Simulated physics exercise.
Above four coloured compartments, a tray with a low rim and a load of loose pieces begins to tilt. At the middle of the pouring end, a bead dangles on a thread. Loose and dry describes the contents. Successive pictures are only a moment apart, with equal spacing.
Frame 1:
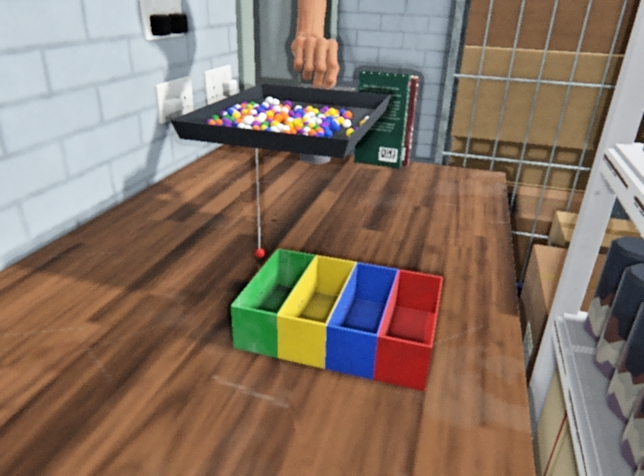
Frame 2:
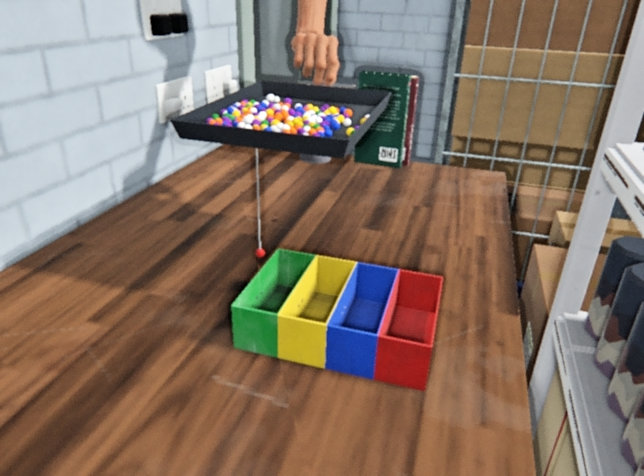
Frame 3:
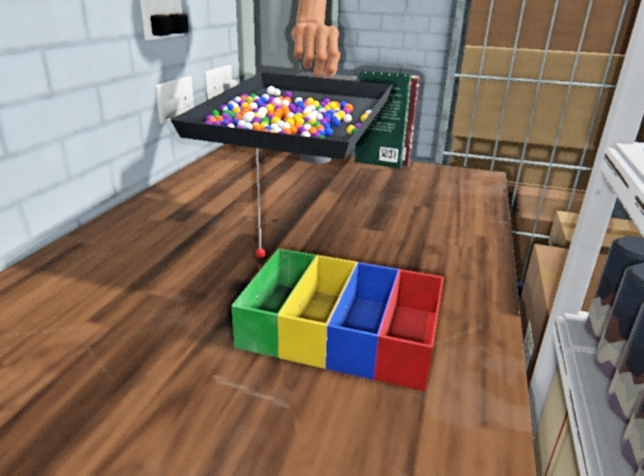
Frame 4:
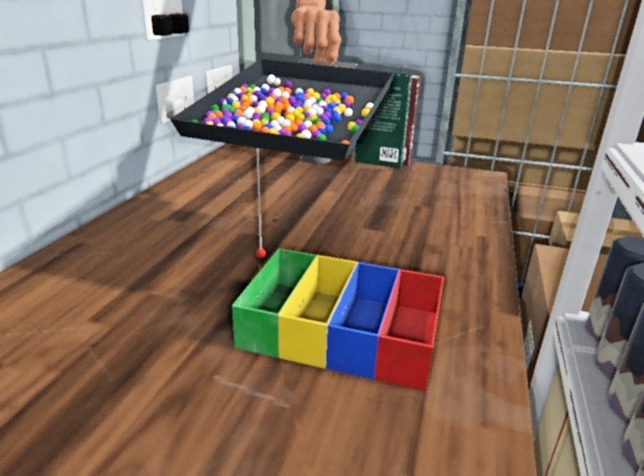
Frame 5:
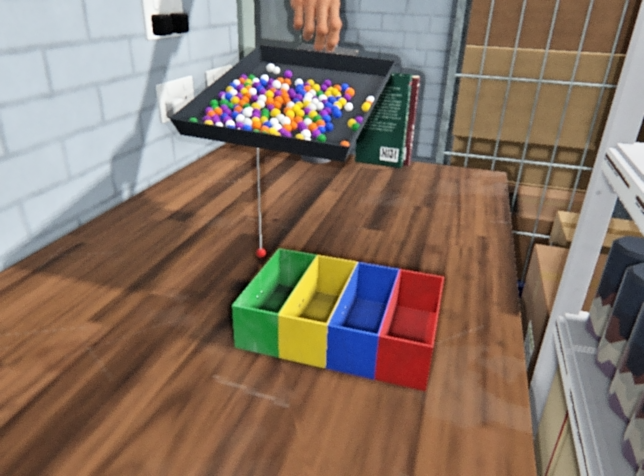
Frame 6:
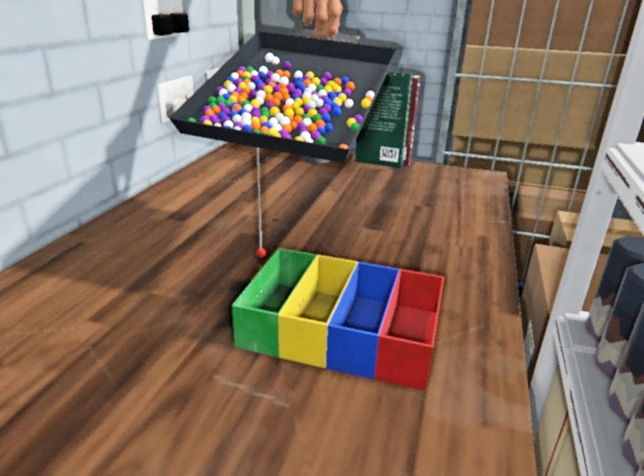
The clip shows a hand at the far edge of a black tray of colourful beads above green, yellow, blue and red compartments; the tray's far side rises, tilting it toward the viewer, and the beads shift and spread.
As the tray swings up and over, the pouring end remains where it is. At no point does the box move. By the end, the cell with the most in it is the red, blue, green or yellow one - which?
The yellow one.
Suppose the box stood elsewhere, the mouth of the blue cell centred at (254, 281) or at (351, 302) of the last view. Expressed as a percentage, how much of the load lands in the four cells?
First placement near 70 percent, second near 80 percent.
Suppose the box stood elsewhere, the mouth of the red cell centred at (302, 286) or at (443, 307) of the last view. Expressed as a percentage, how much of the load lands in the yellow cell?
The first position comes out at 10 per cent, the other at 30 per cent.
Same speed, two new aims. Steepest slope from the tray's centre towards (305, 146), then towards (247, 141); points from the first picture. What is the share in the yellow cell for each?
The first comes to 50 %, while the second comes to 0 %.
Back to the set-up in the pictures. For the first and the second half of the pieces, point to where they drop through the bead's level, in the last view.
Early half: (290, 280); late half: (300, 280).
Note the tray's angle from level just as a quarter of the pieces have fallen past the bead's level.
85 degrees.
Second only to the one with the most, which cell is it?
That's the cell in green.
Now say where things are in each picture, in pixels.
The first frame shows corners of the pouring end at (178, 119) and (344, 137), level; middle of the load at (276, 121), round plastic beads; bead on its thread at (260, 253); green cell at (255, 327); yellow cell at (302, 337); blue cell at (351, 348); red cell at (402, 359).
The second frame shows corners of the pouring end at (178, 119) and (344, 138), level; middle of the load at (277, 120).
The third frame shows corners of the pouring end at (178, 118) and (344, 139), tipped barely, lowest at the right corner; middle of the load at (277, 116).
The fourth frame shows corners of the pouring end at (178, 117) and (345, 141), tipped a little, lowest at the right corner; middle of the load at (277, 111).
The fifth frame shows corners of the pouring end at (177, 117) and (345, 143), tipped a little, lowest at the right corner; middle of the load at (276, 106).
The sixth frame shows corners of the pouring end at (177, 116) and (345, 145), tipped clearly, lowest at the right corner; middle of the load at (276, 103), nearly all on the move; green cell at (256, 327); yellow cell at (303, 337); blue cell at (352, 348); red cell at (403, 359).
Soon after the last picture, tray tipped steeply; nearly all on the tray; a stray few in the blue cell; a stray few in the yellow cell; a small part falling or outside the box.
A little later, tray tipped past a quarter turn; a stray few on the tray; about a third in the yellow cell; about a quarter in the green cell; a small part in the blue cell; a stray few in the red cell; about a third falling or outside the box.
Later still, tray tipped past a quarter turn; about a third in the yellow cell; about a quarter in the green cell; a small part in the blue cell; a stray few in the red cell; about a quarter falling or outside the box.
By the end, tray tipped past a quarter turn; about a third in the yellow cell; about a quarter in the green cell; a small part in the blue cell; a stray few in the red cell; about a quarter outside the box.
